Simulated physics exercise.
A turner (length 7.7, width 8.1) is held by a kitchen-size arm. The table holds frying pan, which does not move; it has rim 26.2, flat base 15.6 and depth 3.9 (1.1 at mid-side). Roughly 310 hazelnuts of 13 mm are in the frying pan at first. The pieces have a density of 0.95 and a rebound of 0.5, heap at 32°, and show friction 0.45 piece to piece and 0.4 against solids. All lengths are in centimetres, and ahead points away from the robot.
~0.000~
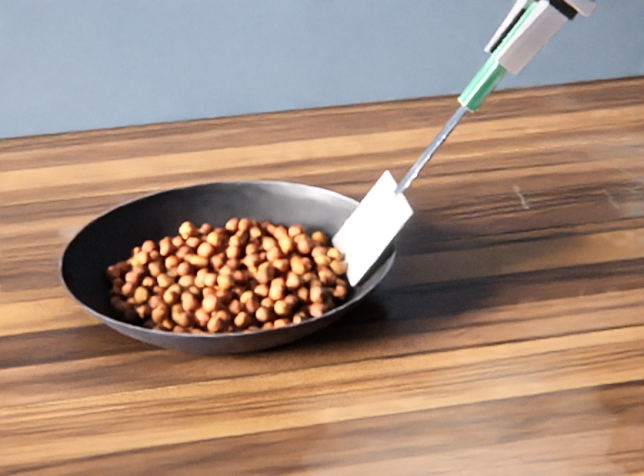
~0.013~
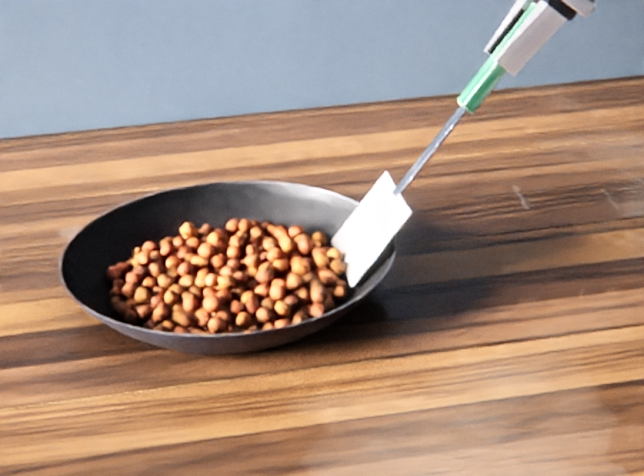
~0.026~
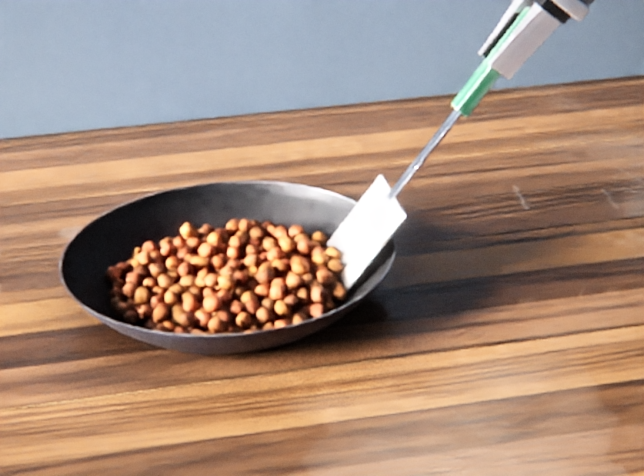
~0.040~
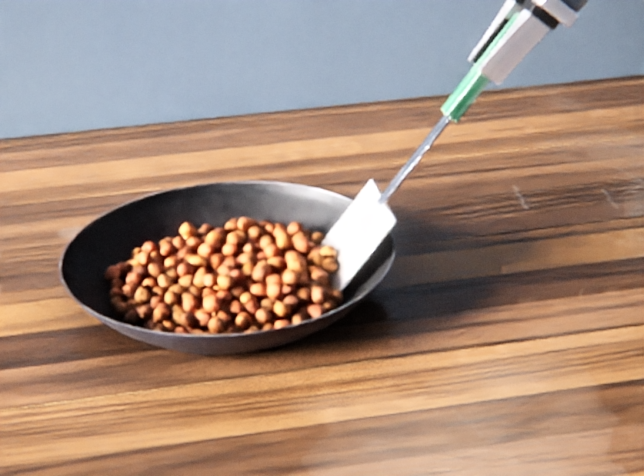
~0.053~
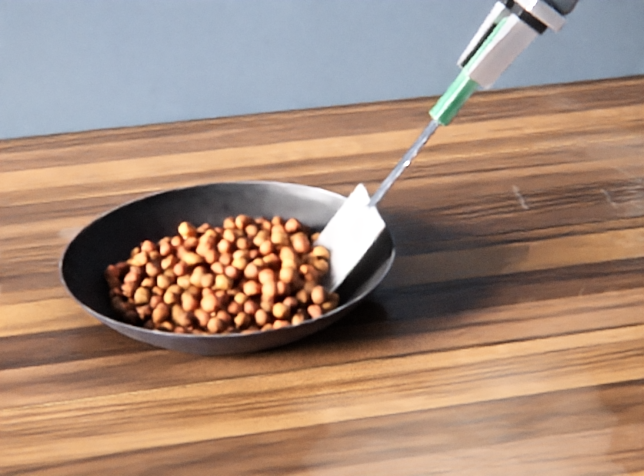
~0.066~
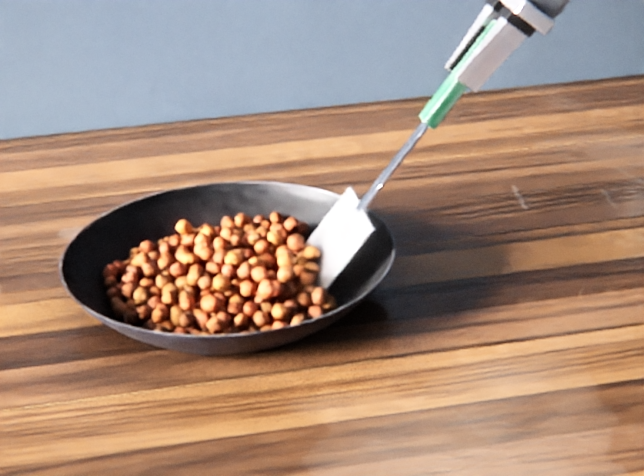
A dark, shallow frying pan heaped with reddish-brown hazelnuts sits left of centre on a striped wooden table, seen from slightly above against a plain blue-grey wall. A robotic arm reaching in from the upper right holds a turner with a white blade, thin metal shaft and green-and-white handle. The blade slides a short way left inside the pan, pushing the nearest nuts leftward, while the pan and camera stay still.
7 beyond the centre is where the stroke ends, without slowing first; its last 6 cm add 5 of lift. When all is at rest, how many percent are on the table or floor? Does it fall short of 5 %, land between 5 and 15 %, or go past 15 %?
It lands between 5 and 15 %.
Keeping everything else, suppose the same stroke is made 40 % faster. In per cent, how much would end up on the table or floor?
Some 15 in a hundred.
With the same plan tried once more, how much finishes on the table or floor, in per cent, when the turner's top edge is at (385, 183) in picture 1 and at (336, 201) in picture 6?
Some 20 percent ends up on the table or floor.
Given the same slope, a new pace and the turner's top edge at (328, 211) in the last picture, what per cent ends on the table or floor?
My guess is around 20 percent.
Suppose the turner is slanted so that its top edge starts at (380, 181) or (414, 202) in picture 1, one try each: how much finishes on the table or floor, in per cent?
Roughly 10% and 10%.
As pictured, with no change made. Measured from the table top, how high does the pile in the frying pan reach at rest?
Roughly 5.0 centimetres.
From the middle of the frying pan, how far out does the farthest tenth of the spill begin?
About 45 cm.
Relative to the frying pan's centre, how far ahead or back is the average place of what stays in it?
Some 4.0 cm ahead of the centre.
By 0.13 s, sloping 51°, highest piece 4 above the table; 312 in the frying pan.
By 0.20 s, sloping 51°, highest piece 6 above the table; 312 in the frying pan.
By 0.44 s, sloping 51°, highest piece 5 above the table; 285 in the frying pan, 26 on the table or floor, 1 on the blade or in flight.
By 1.49 s, sloping 51°, highest piece 4 above the table; 285 in the frying pan, 27 on the table or floor.
Final count, 285 in the frying pan, 27 on the table or floor. That is 9 % on the table or floor.
